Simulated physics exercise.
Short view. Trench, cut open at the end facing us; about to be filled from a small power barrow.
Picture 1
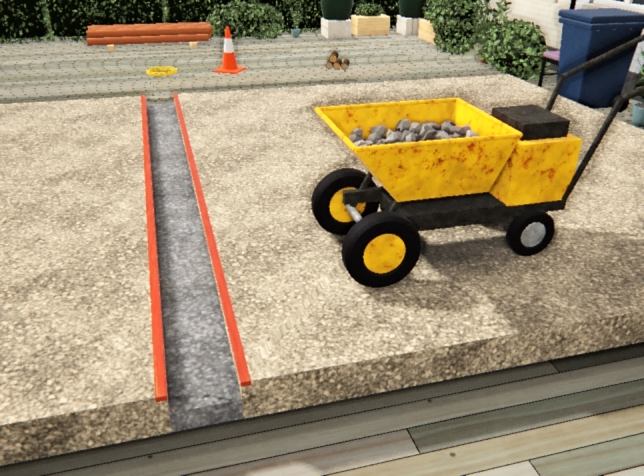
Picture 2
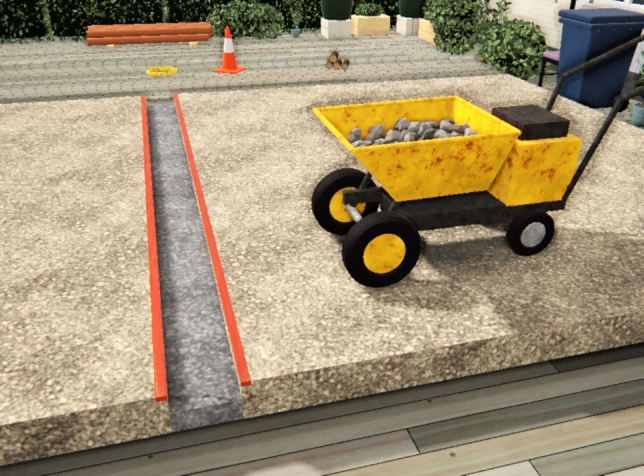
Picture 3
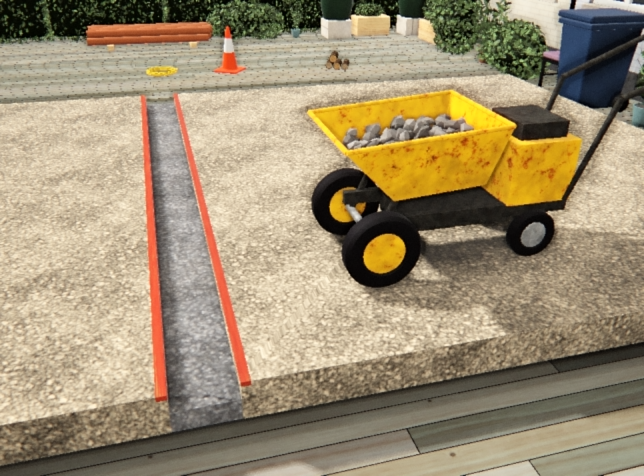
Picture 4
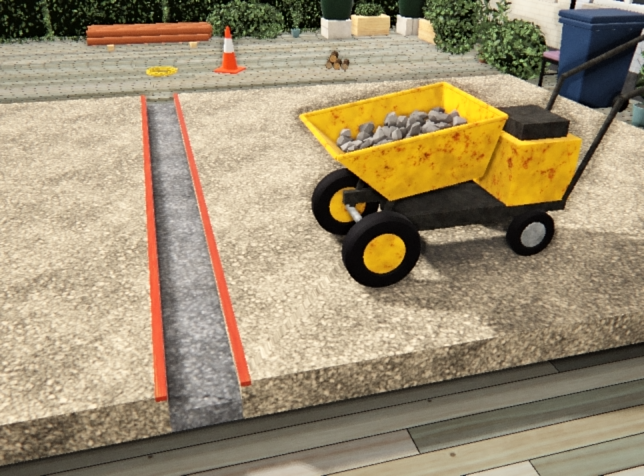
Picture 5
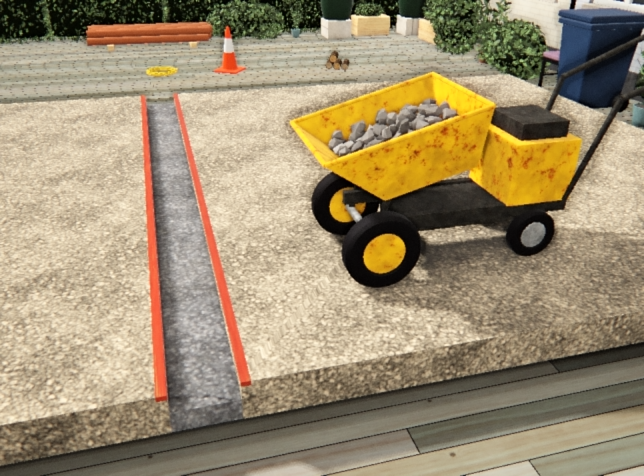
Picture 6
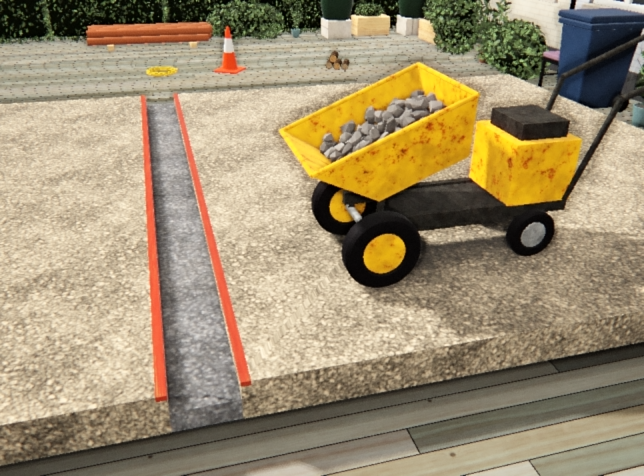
On a gravelly surface beside a narrow red-edged trench, a yellow barrow's stone-filled skip tilting steadily forward to the left.
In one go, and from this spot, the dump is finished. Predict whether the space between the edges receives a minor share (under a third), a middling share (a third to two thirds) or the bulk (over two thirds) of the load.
The trench ends up with a part from a third to two thirds.
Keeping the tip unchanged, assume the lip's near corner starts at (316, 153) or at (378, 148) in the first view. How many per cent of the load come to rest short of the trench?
In order: About 10 % and 50 %.
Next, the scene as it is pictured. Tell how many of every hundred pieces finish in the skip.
About 10 %.
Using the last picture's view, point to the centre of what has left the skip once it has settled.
Resting centre, last frame: Roughly (204, 273).
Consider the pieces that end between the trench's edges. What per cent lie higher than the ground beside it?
Close to 30 percent.
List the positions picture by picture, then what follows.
In the first frame, lip of the skip (355, 150), level; top of the load (427, 146), broken stones; first edge of the trench (235, 336); far edge (158, 348), the trench under half as wide as the skip, and shallow for its width.
In the second frame, lip of the skip (353, 151), tipped barely; top of the load (426, 142).
In the third frame, lip of the skip (347, 153), tipped barely; top of the load (437, 137).
In the fourth frame, lip of the skip (337, 158), tipped a little; top of the load (439, 130).
In the fifth frame, lip of the skip (326, 166), tipped clearly; top of the load (430, 124).
In the sixth frame, lip of the skip (313, 176), tipped clearly; top of the load (417, 118); first edge of the trench (235, 336); far edge (158, 348).
Just after the last frame, skip tipped steeply; every one in the skip.
A moment on, skip tipped right over; the larger part in the skip; roughly a quarter short of the trench; about a tenth in or heaped over the trench; just a few falling.
Further on, skip tipped right over; about a tenth in the skip; roughly a third short of the trench; roughly half in or heaped over the trench; just a few beyond it.
When it is over, skip tipped right over; about a tenth in the skip; roughly a third short of the trench; roughly half in or heaped over the trench; just a few beyond it.
